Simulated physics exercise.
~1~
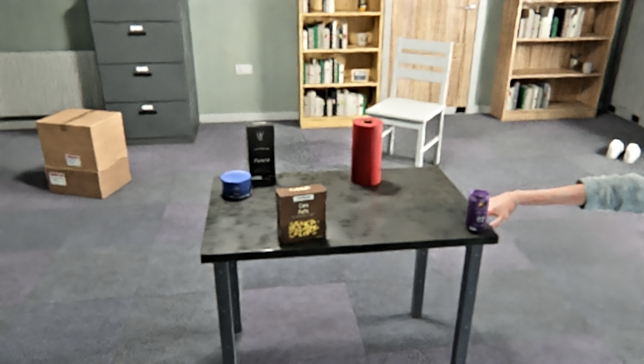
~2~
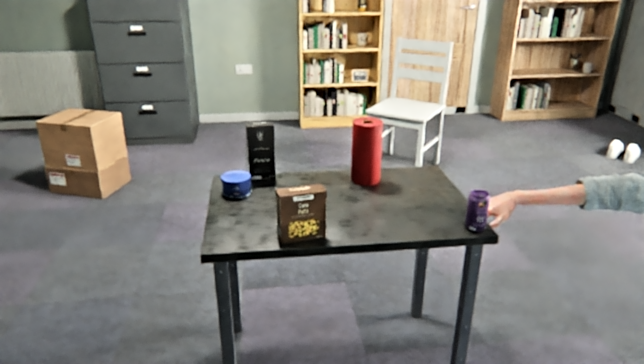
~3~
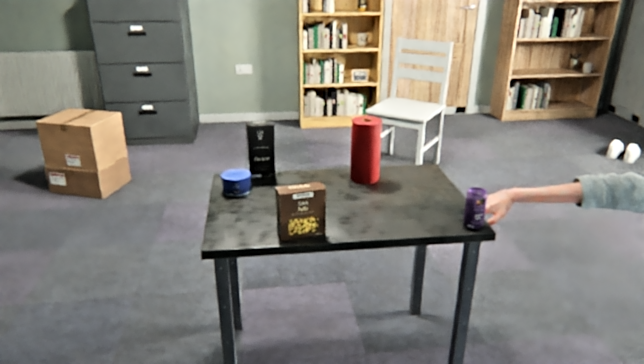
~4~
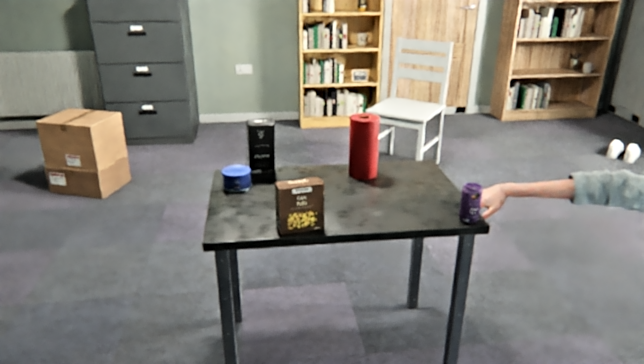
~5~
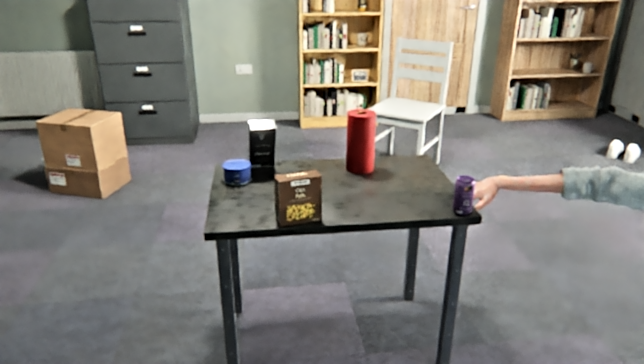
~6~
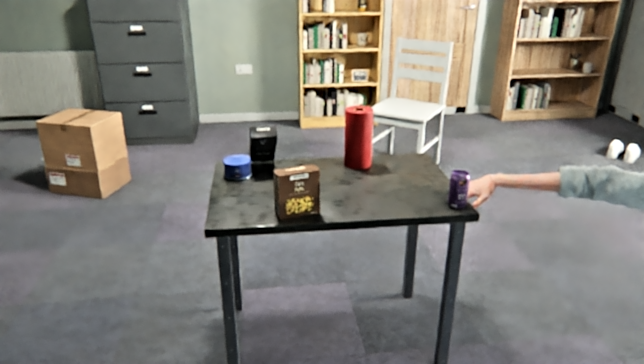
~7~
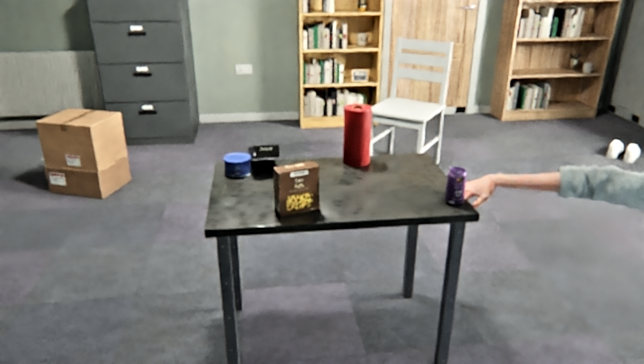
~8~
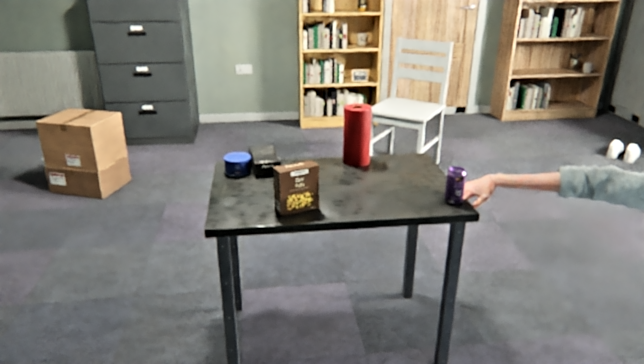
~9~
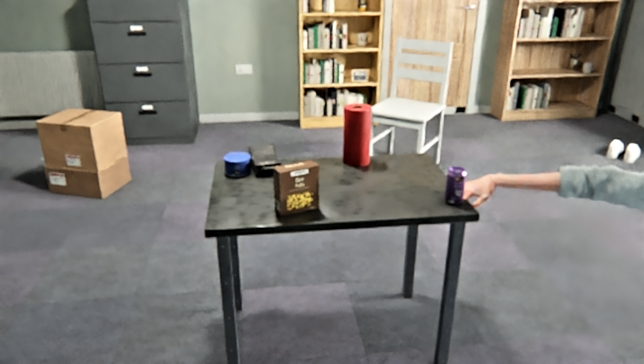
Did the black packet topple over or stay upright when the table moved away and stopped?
The black packet toppled over and ended up lying on the table near the blue tub.
